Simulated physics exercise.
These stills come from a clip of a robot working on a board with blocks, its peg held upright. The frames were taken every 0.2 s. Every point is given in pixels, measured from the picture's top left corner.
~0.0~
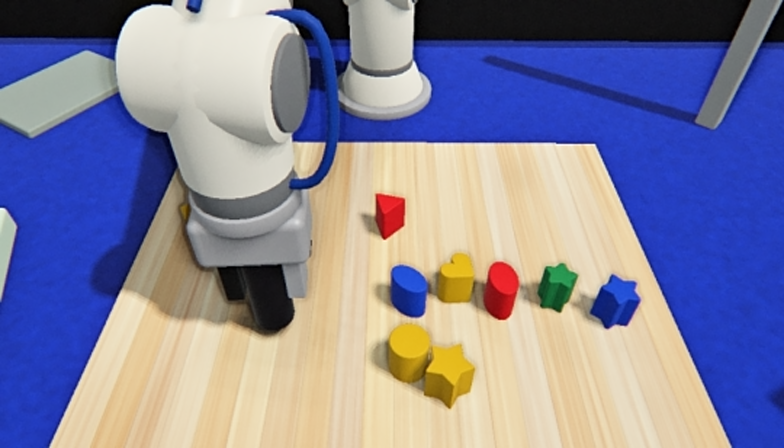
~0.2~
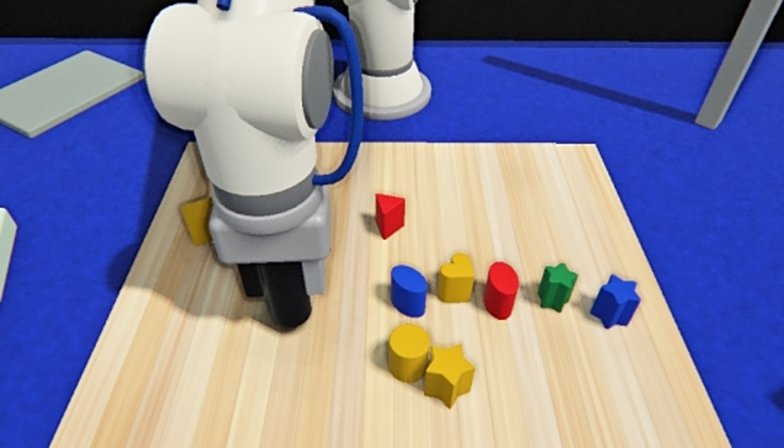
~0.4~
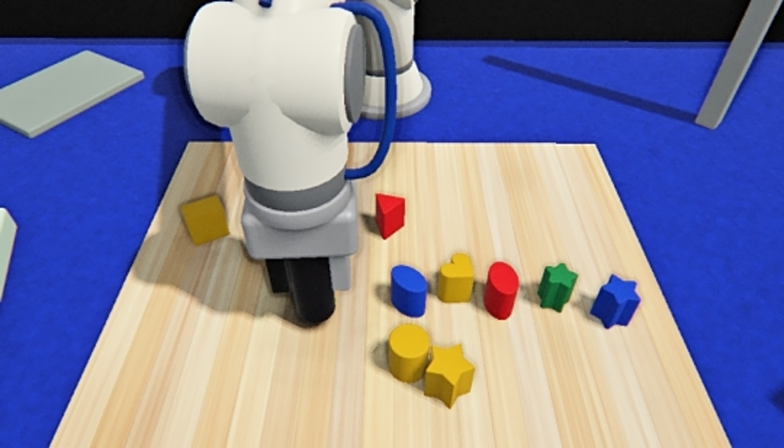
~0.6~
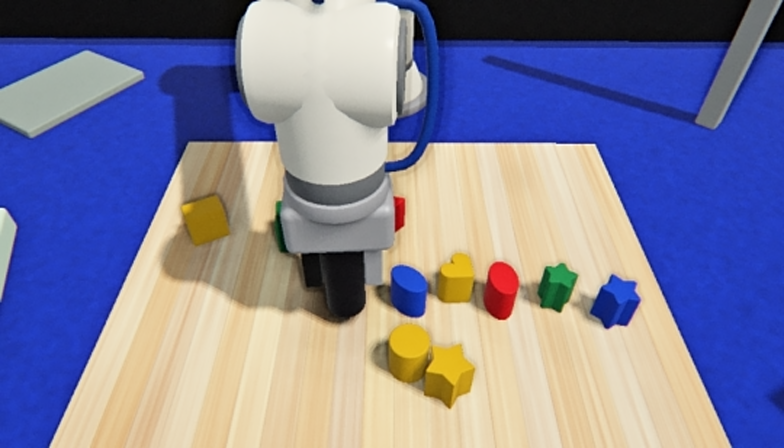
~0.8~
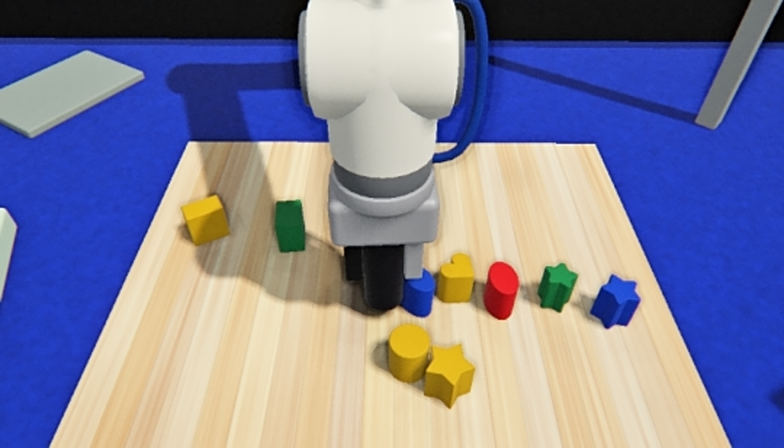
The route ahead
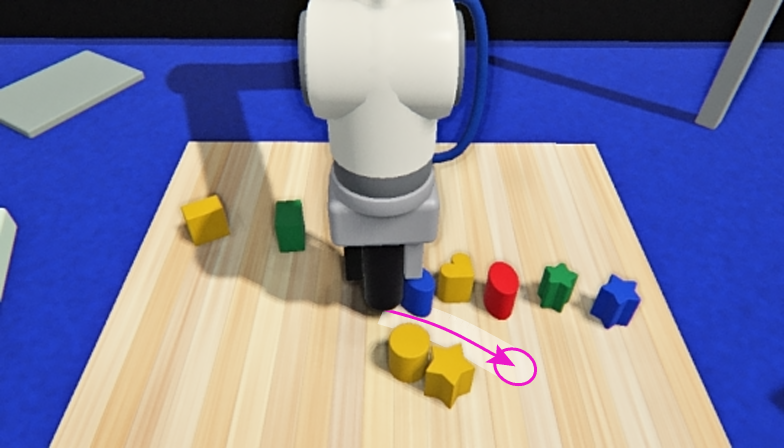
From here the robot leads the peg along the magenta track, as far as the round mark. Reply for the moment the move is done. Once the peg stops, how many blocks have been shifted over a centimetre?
Here I'd predict two blocks moving more than 1 cm.
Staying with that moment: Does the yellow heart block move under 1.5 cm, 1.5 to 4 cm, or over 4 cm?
It gets moved 1.5 to 4 cm.
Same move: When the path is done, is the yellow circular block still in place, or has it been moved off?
It is not moved.
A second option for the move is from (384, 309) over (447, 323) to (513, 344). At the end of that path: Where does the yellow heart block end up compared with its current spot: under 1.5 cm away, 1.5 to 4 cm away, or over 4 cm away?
My estimate: In the 1.5 to 4 cm range.
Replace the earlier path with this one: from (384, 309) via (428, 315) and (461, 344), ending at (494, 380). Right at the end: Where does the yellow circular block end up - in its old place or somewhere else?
It barely shifts, if at all.
Path on the board, from (384, 309) through (428, 322) and (471, 342) to (515, 366).
On the path given first. One third of the way, peg at (429, 311); blue elliptical block at (458, 280), turned 30° anticlockwise; yellow heart block at (477, 259), turned 30° anticlockwise.
Two thirds of the way, peg at (474, 331); blue elliptical block at (473, 282), turned 50° anticlockwise; yellow heart block at (481, 258), turned 45° anticlockwise; red elliptical block at (507, 276).
At the end, peg at (518, 355); yellow circular block in place; blue elliptical block at (473, 282), turned 50° anticlockwise; yellow star-shaped block in place; yellow heart block at (481, 258), turned 45° anticlockwise; red elliptical block at (507, 276).
